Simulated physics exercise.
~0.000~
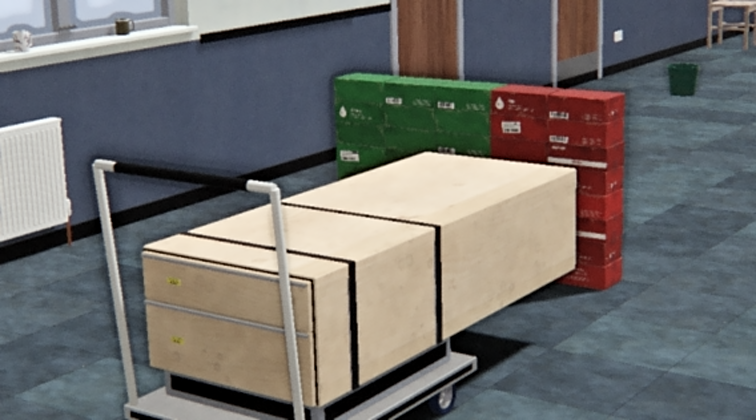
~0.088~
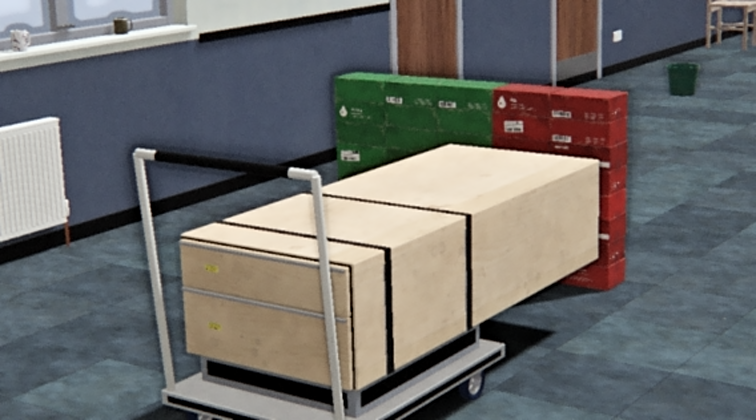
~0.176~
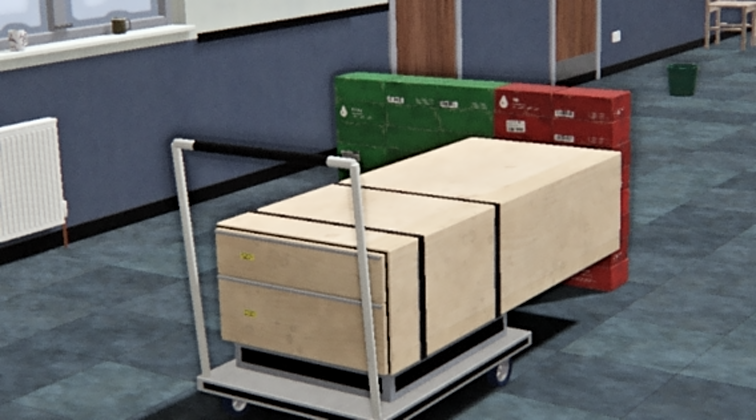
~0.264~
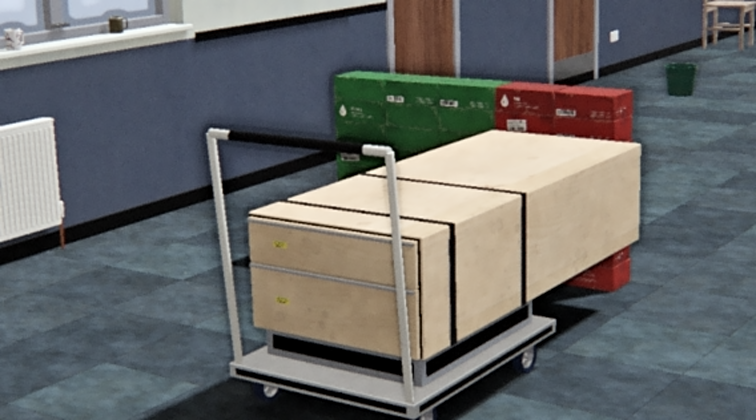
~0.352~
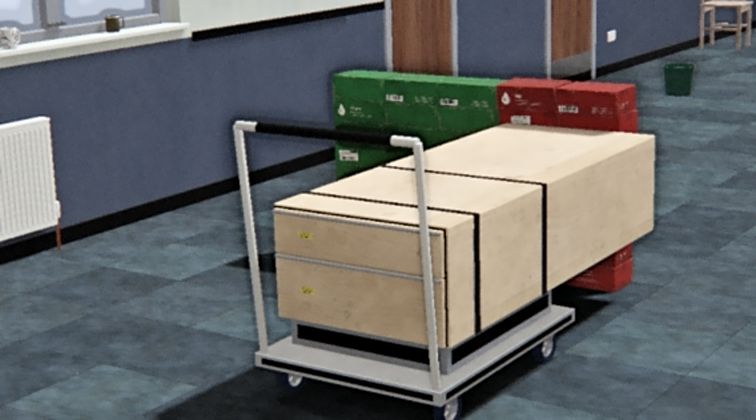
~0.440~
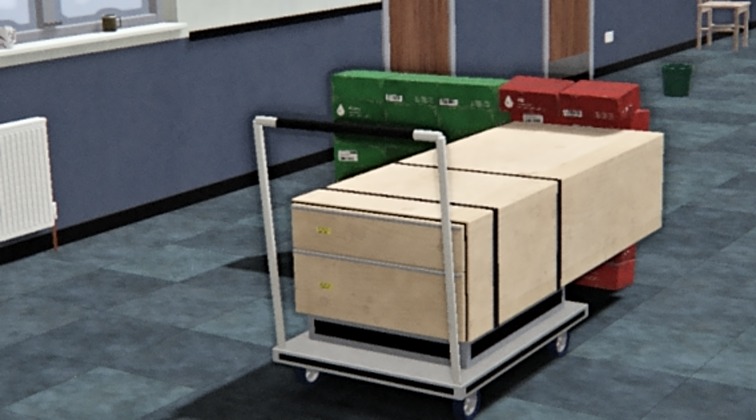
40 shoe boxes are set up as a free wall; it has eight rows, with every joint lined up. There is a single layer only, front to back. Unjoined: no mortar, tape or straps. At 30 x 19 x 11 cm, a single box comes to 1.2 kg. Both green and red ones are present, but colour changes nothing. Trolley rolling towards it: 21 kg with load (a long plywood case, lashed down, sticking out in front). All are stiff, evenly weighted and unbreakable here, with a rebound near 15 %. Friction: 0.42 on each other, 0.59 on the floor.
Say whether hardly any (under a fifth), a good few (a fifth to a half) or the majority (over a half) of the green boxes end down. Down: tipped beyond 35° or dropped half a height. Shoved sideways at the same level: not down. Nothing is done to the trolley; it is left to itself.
Hardly any of them end down.
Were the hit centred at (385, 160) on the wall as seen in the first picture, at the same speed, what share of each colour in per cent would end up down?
That would leave red at 0 % and green at 100 %.
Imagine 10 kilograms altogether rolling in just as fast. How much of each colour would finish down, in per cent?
Down at the end: Red 100 per cent, green 0 per cent.
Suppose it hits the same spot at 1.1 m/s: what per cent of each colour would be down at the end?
Result - red: 100%; green: 0%.
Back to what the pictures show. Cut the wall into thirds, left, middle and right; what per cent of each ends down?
0, 0 and 90 per cent, from left to right.
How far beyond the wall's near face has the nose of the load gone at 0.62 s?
Measured: Approx. 30 cm.
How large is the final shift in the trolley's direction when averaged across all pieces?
Mean shift: Roughly 30 cm.
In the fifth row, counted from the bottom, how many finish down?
The number that finish down is 2.
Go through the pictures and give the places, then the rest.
In the first frame (each place is the centre of the face we see best; the camera moves round a little), load (569, 202) 62 cm short of the wall; top green box (358, 91); top red box (576, 109); all as stacked.
The second frame shows load (593, 193) 45 cm short of the wall; top green box (358, 90).
The third frame shows load (615, 184) 27 cm short of the wall; top green box (359, 90).
The fourth frame shows load (635, 176) 10 cm short of the wall; top green box (358, 89).
The fifth frame shows load (649, 167) 42 mm into the wall's line; top green box (357, 88); top red box (586, 103) moved 16 mm; 12 have shifted.
The sixth frame shows load (658, 164) 13 cm into the wall's line; top green box (356, 88); top red box (589, 108) tilted 11°; steepest lean 11°, the box at (527, 103); 16 have shifted.
By 0.62 s, load 28 cm past the wall's line, still rolling; none of the 24 green boxes down (13 of 40 in all colours); top green box unmoved; top red box tilted 37°.
By 1.00 s, load 56 cm past the wall's line, still rolling; none of the 24 green boxes down (15 of 40 in all colours); top green box unmoved; top red box on its side.
When it is over (3.1 s), load 1.11 m past the wall's line, stopped; none of the 24 green boxes down (15 of 40 in all colours); top green box unmoved; top red box 67 cm lower. That is 0 per cent. In pixels of the last frame, middles, top green box near (367, 85), top red box near (668, 196).
